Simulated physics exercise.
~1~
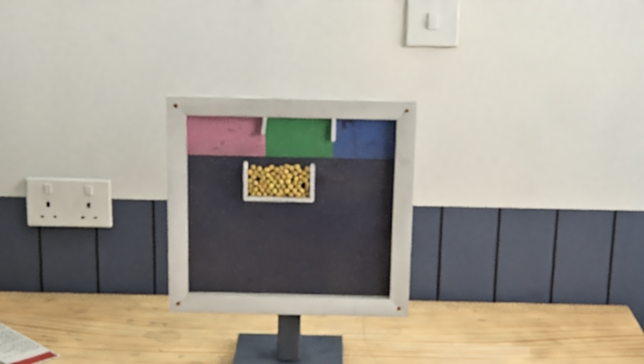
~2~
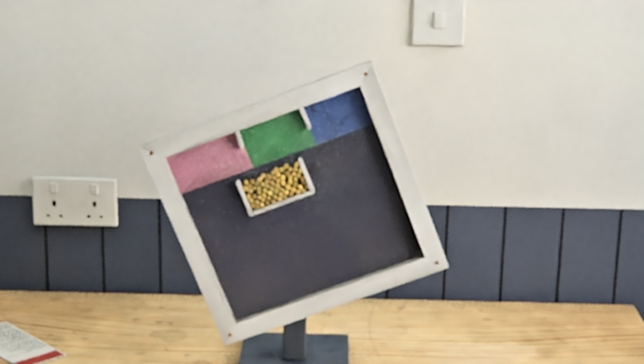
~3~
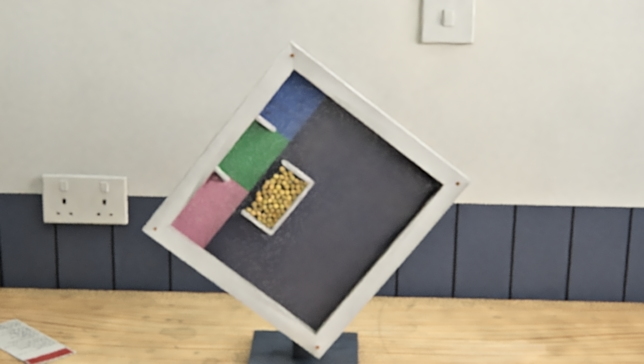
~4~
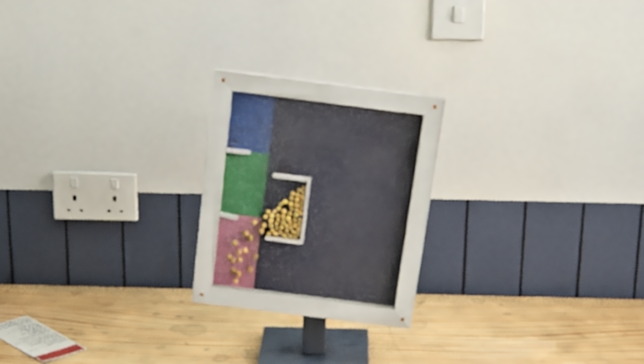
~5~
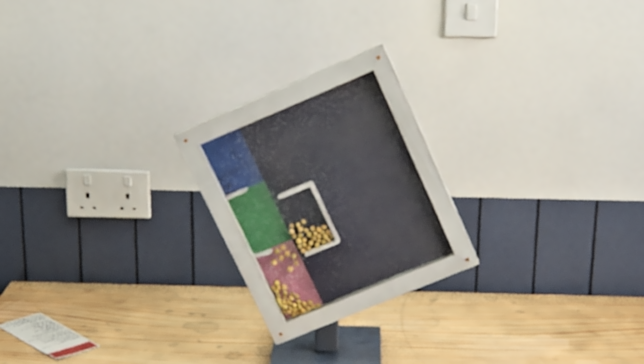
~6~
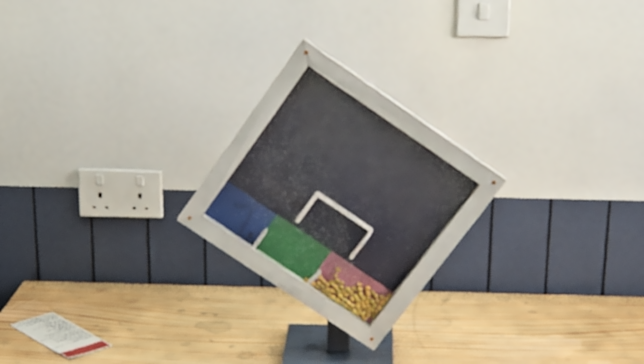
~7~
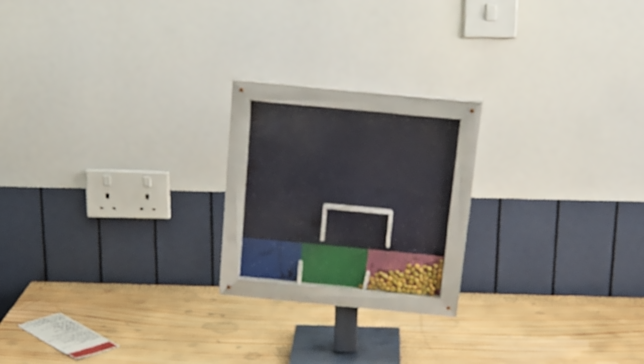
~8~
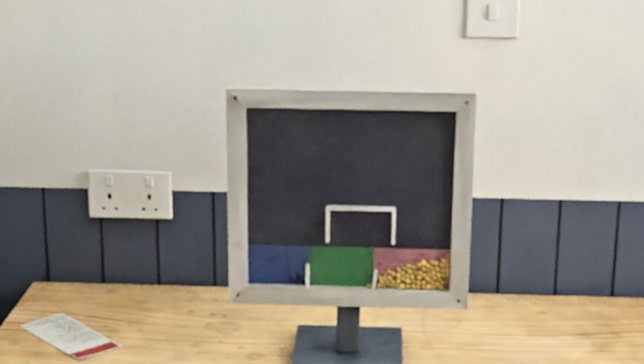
A white-framed square case holding a cup of dried chickpeas turned anticlockwise on its stand until it was upside down, and the chickpeas spilled out along the way into the pink pocket, where they all settled at lower right, leaving green and blue empty.
